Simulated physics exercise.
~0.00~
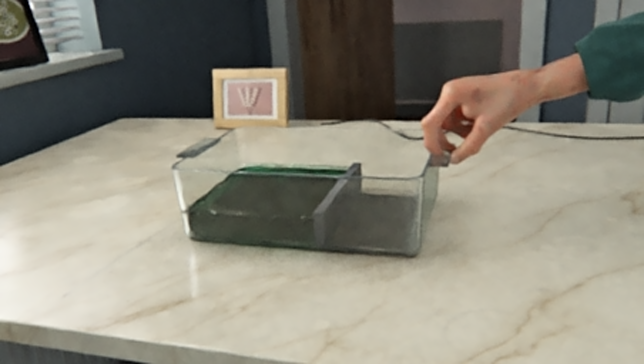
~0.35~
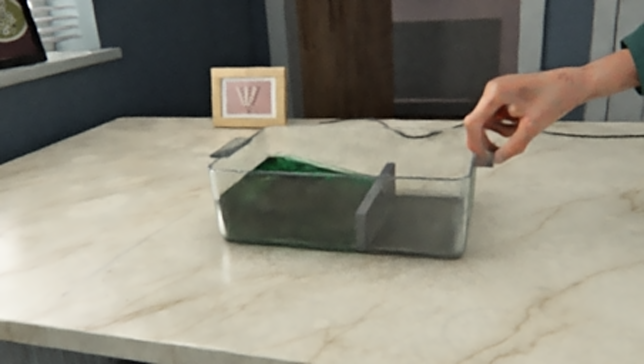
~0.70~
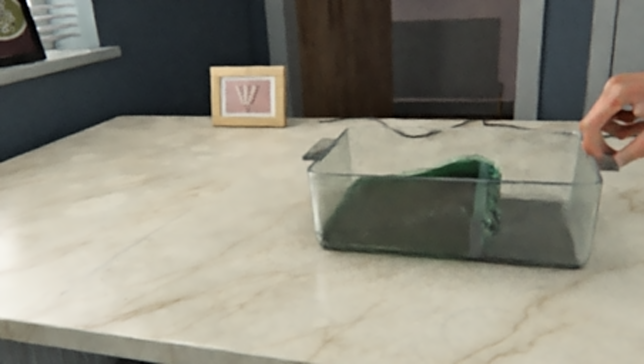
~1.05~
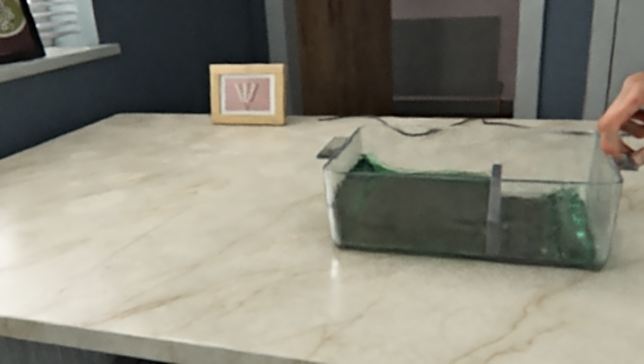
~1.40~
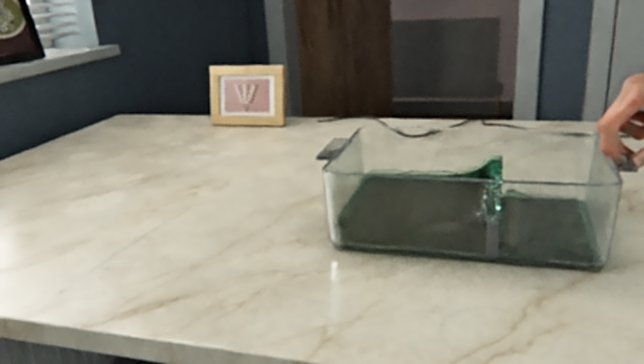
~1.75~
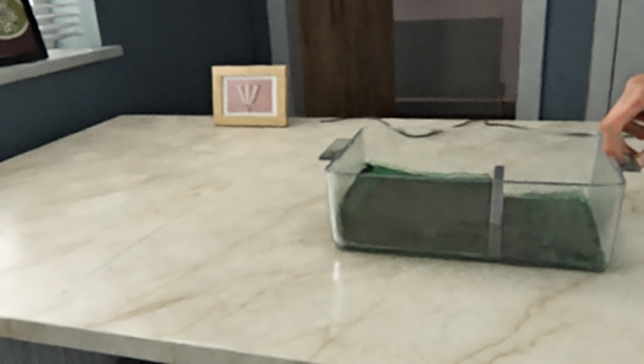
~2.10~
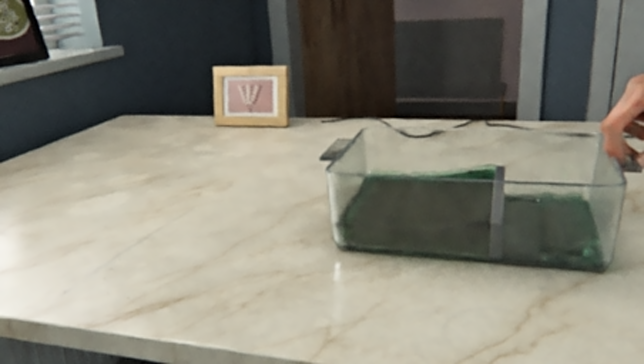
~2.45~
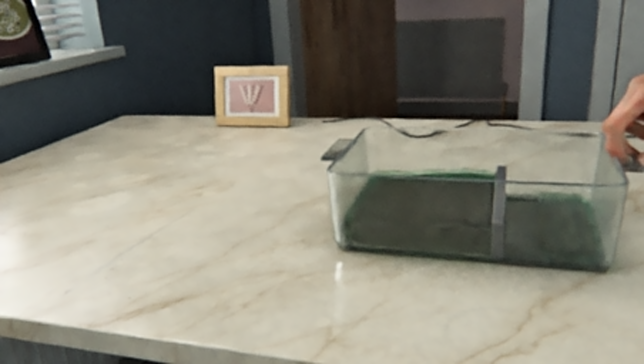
The video shows a hand pulling a divided glass tub rightwards across a marbled tabletop, making the dark green water in its left half surge and spill over the divider. The tub stops and the water settles, with most still left of the divider and some on the right.
